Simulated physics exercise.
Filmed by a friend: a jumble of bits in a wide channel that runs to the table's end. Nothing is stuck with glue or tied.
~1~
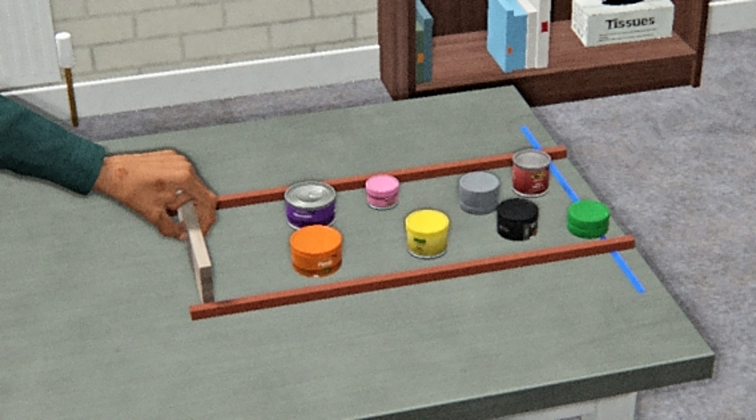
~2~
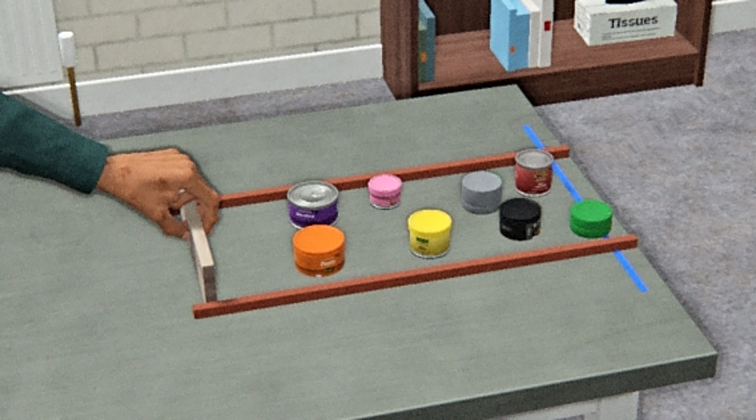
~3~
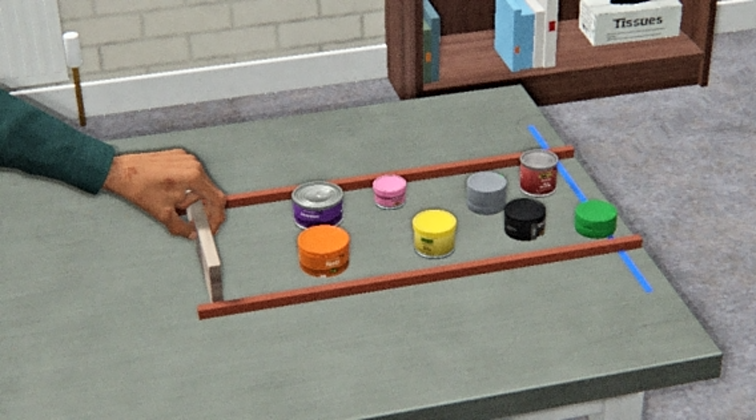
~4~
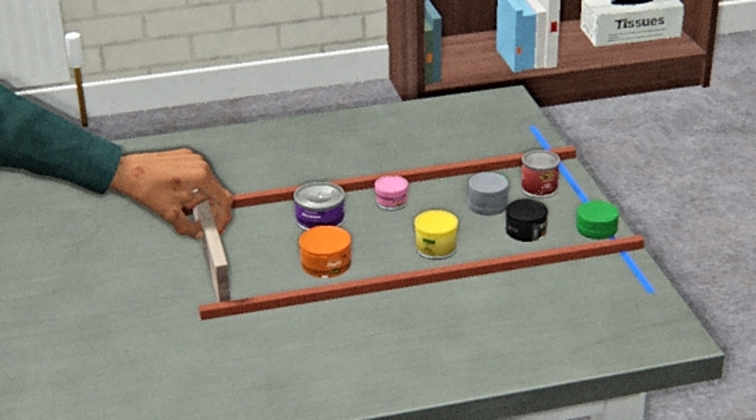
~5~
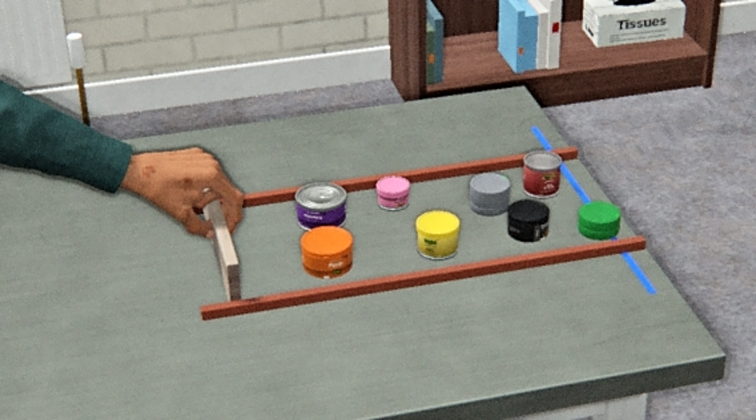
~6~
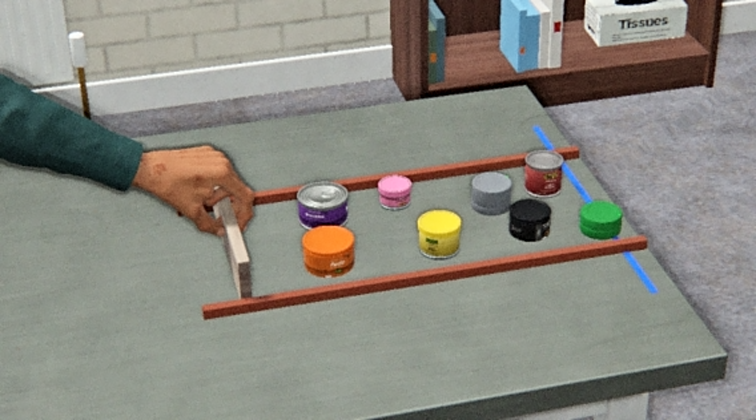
A hand slides a small board right between two rails toward several still, colourful tubs.
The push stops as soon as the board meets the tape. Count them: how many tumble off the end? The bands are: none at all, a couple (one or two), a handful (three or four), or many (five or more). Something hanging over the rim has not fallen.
I predict that five of them or more will leave the table.
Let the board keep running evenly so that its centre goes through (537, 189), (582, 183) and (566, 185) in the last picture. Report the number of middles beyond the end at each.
1; 5; 5.
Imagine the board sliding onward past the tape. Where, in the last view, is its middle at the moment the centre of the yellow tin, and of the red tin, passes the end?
(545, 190) and (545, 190), more or less.
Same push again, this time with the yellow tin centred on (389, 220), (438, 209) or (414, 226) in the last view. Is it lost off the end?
Taking each place in turn, the object keeps its place; keeps its place; keeps its place.
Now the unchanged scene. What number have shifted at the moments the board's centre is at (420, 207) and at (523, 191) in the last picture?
I get 5 at the one place and 8 at the other.
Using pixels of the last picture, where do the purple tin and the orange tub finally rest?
Final pixels, roughly: (599, 169) for the first, (632, 213) for the other.
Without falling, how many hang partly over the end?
Overhang count: 3.
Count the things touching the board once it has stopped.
Well, it touches 3.
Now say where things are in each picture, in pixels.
The first picture shows green lid (588, 219); red tin (531, 174); black tub (517, 220); board (194, 239); tape (577, 202).
The second picture shows red tin (534, 173); board (197, 238).
The third picture shows black tub (525, 220); orange tub (324, 252).
The fourth picture shows green lid (598, 220); purple tin (320, 207).
The fifth picture shows red tin (542, 175); yellow tin (438, 236).
The sixth picture shows green lid (601, 220); red tin (544, 174); black tub (530, 221); board (231, 235); tape (590, 202).
Soon after, none off yet; green lid at rest near (601, 220); red tin at rest near (544, 174); black tub at rest near (530, 221).
After that, none off yet; green lid displaced a little near (615, 219); red tin at rest near (544, 174); black tub displaced about its own width near (580, 204).
In the end, the number that fall off is five or more; gone, pink tin, yellow tin, black tub, red tin and green lid.
